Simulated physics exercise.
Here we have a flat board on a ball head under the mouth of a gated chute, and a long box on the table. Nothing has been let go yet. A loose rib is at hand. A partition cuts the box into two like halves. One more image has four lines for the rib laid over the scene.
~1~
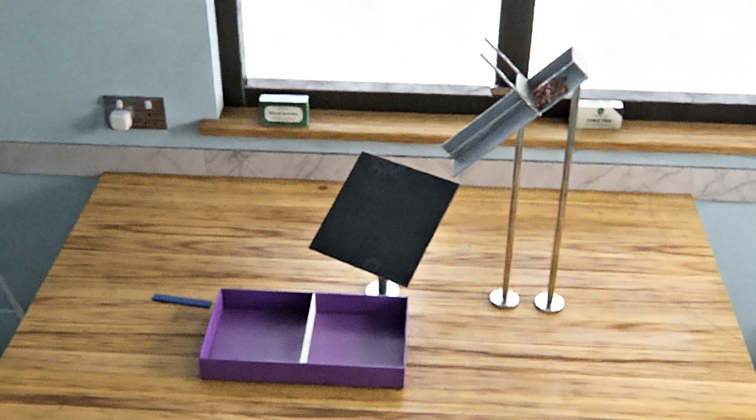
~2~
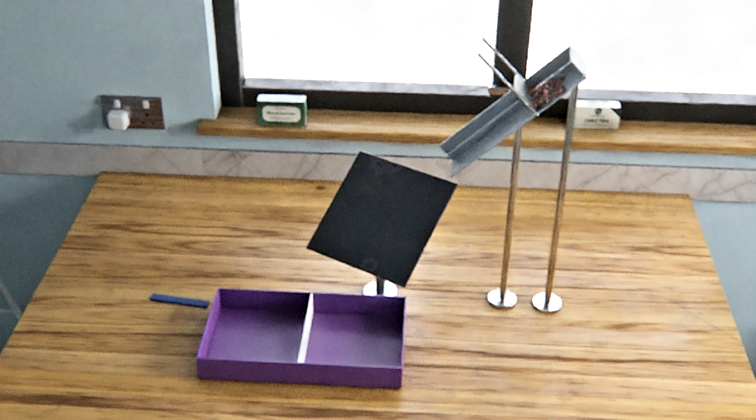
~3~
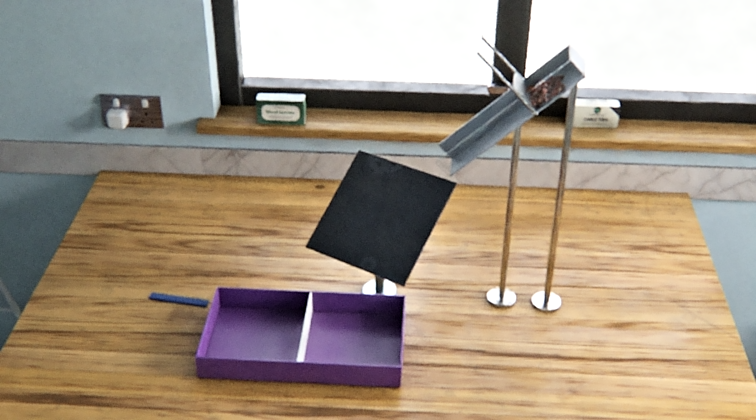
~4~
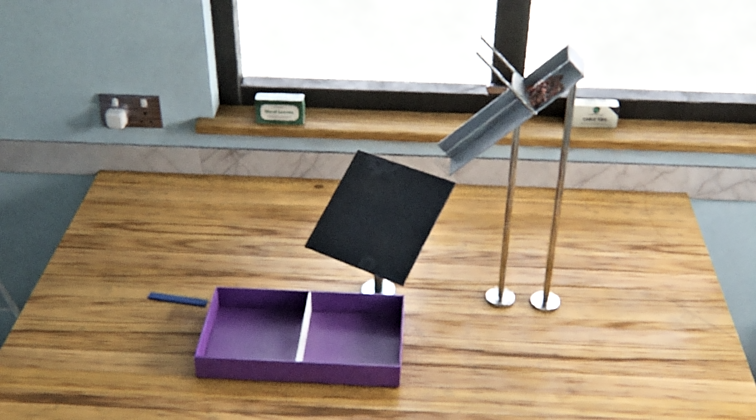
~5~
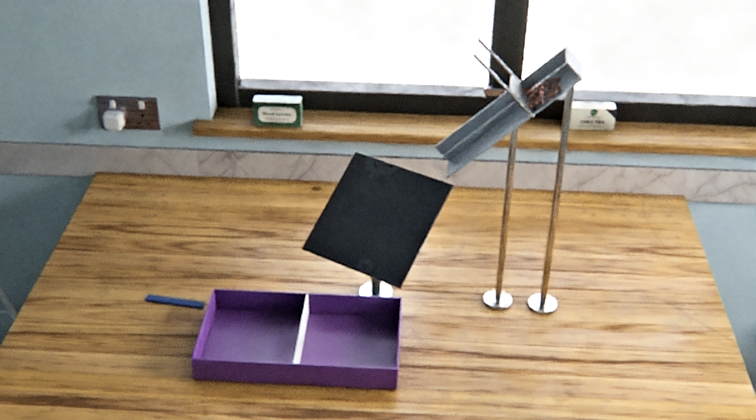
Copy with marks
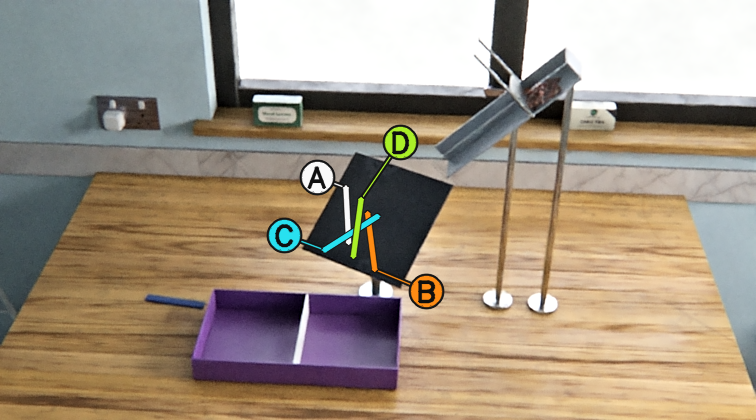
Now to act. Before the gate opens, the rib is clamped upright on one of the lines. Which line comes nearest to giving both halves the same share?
C.
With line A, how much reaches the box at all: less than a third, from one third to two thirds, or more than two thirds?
More than two thirds.
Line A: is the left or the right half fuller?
Right.
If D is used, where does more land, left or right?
More lands on the right.
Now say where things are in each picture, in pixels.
Load behind the gate near (545, 91), clay pellets; lip of the chute near (454, 169), sloping fairly steeply, in the first frame.
Middle of the board near (381, 216), tilted fairly steeply; middle of its low edge near (354, 267); of its high edge near (408, 167), in the second frame.
Front corners of the box near (196, 357) and (401, 366); front end of its middle wall near (298, 362); gate still shut near (517, 84), in the third frame.
Middle of the load near (541, 90); lip near (450, 168), in the fourth frame.
Middle of the load near (539, 92); lip near (448, 170), in the fifth frame.
On the marked copy, line A from (345, 187) to (348, 242); line B from (367, 213) to (374, 269); line C from (377, 216) to (324, 250); line D from (361, 199) to (353, 256).
With A, of what is caught, a small share in the left half, the bulk in the right.
With B, of what is caught, a small share in the left half, all but a few in the right.
With C, of what is caught, close to half in the left half, close to half in the right.
With D, of what is caught, only a few in the left half, all but a few in the right.
